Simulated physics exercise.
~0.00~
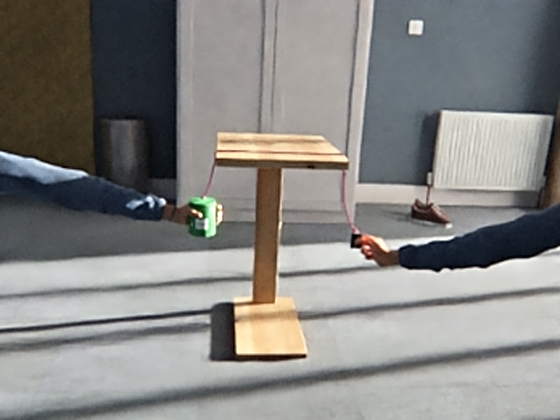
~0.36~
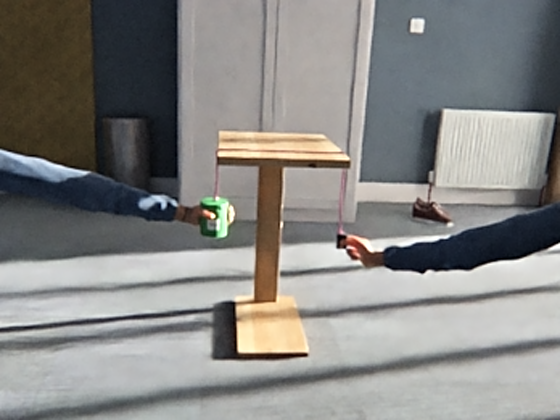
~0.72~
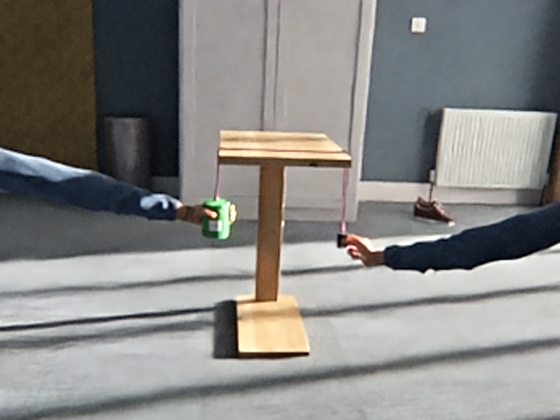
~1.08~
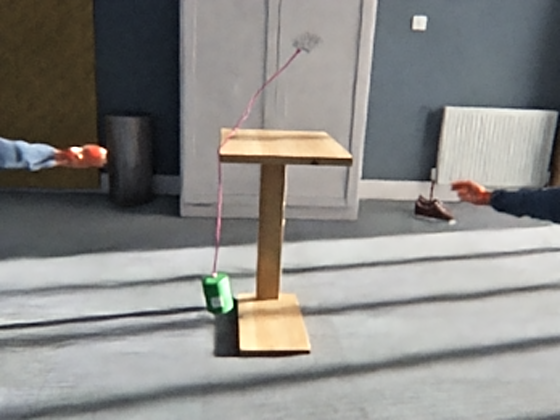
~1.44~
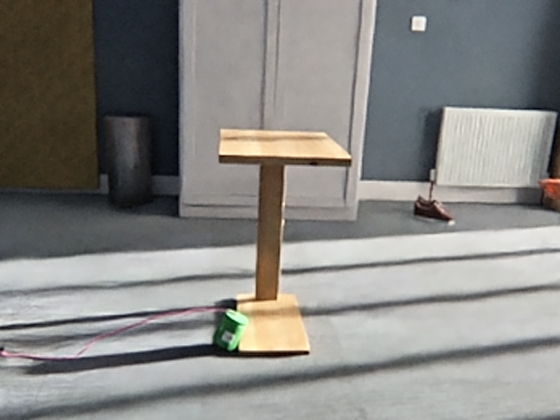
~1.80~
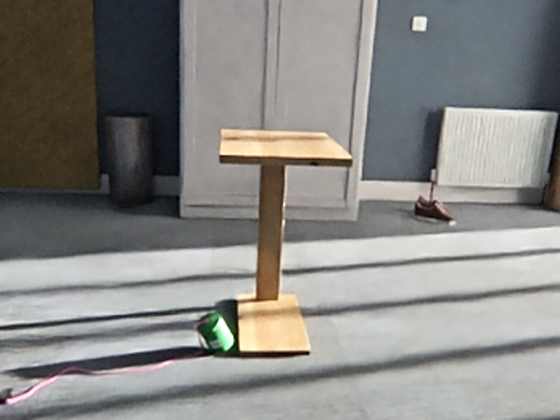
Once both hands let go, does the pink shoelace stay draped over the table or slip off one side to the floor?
It slips off. The falling green jar pulls it down on the left side, and it ends up on the floor.
In a room with a grey floor, blue-grey walls and a pale cupboard, seen from the front by a slightly swaying camera, a wooden side table stands in bands of sunlight. A pink shoelace lies across its top, with a green jar held by a hand on the left and a small dark matchbox held on the right. Both hands let go and draw back. The jar drops, and the matchbox is pulled up and flies over the tabletop. The shoelace slides off leftwards, and everything ends on the floor, the jar leaning by the table's base.
